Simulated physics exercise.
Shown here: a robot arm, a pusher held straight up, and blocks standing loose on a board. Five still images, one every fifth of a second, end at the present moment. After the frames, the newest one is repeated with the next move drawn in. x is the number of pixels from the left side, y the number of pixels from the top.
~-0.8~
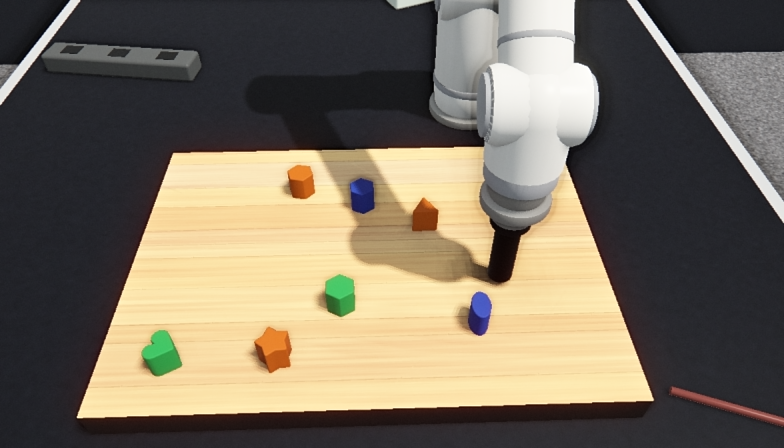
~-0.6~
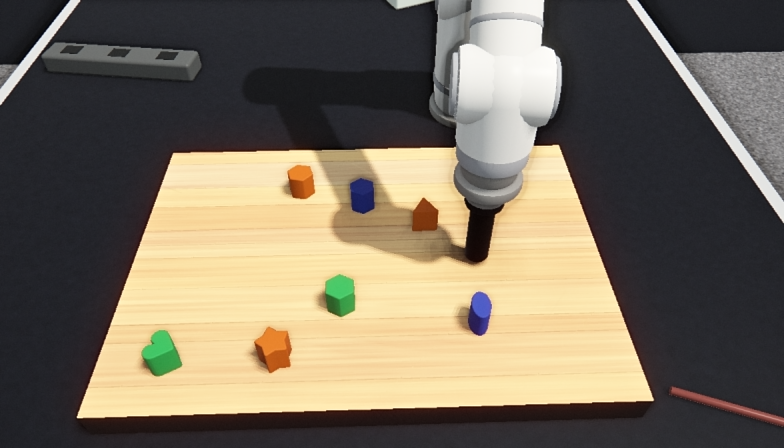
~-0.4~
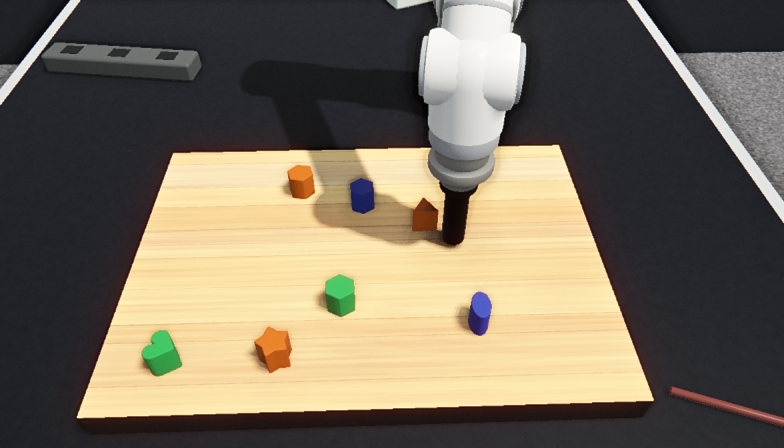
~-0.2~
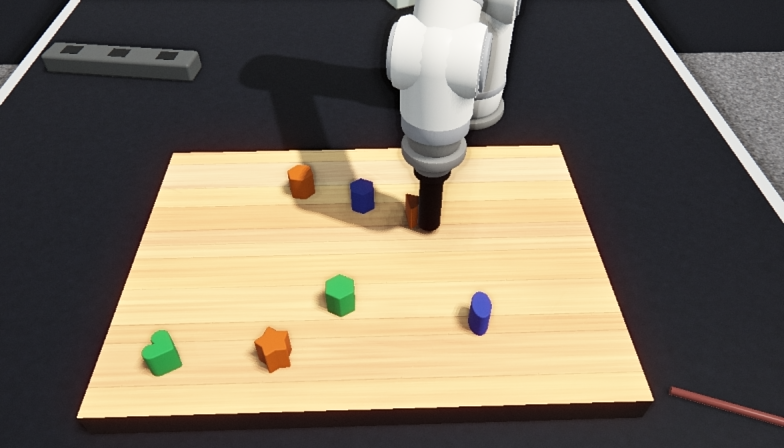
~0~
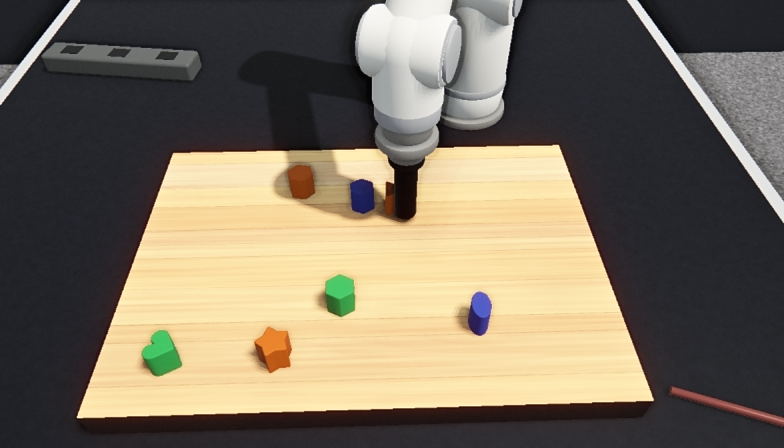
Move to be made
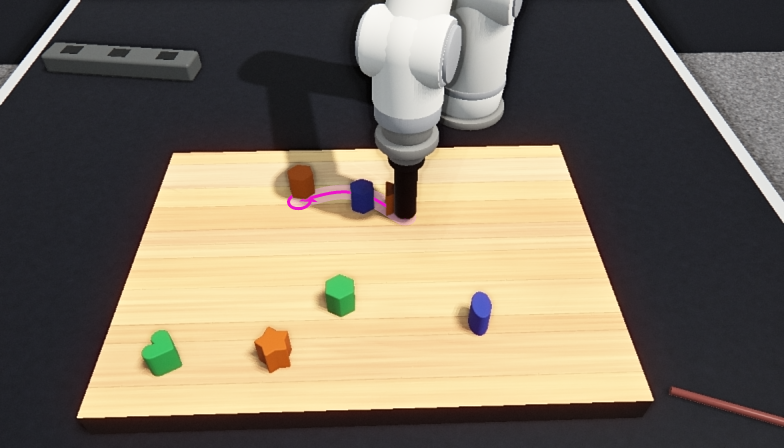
In the video, a robot arm moves a black upright pusher up and to the left across a wooden board of small coloured blocks, reaches the orange triangle, and pushes it a short way left toward the blue hexagon.
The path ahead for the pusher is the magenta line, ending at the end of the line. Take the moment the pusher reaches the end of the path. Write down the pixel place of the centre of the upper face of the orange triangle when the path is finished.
The point I'd pick in the picture is (349, 161).
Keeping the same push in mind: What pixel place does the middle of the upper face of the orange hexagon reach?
Its top middle will sit at (282, 171).
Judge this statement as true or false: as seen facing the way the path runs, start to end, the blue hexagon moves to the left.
That claim is true.
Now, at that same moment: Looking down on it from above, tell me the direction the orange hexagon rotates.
Seen from above, its turn is clockwise.
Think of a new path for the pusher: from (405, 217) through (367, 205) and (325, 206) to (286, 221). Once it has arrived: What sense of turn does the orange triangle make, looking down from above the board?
Viewed from above, clockwise.
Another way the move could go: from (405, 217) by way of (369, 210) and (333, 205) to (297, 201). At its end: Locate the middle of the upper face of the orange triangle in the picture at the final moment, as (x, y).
The orange triangle ends near (374, 176).
Path on the board, from (405, 217) via (374, 199) and (338, 192), ending at (299, 201).
The first path, step by step. One third of the way, pusher (373, 193); blue hexagon (350, 184), turned 50° anticlockwise; orange triangle (362, 169), turned 20° anticlockwise.
Two thirds of the way, pusher (336, 187); blue hexagon (328, 188); orange triangle (349, 161), turned 35° clockwise.
At the end, pusher (299, 196); orange hexagon (282, 171), turned 60° clockwise; blue hexagon (323, 191), turned 160° anticlockwise; orange triangle (349, 161), turned 35° clockwise.
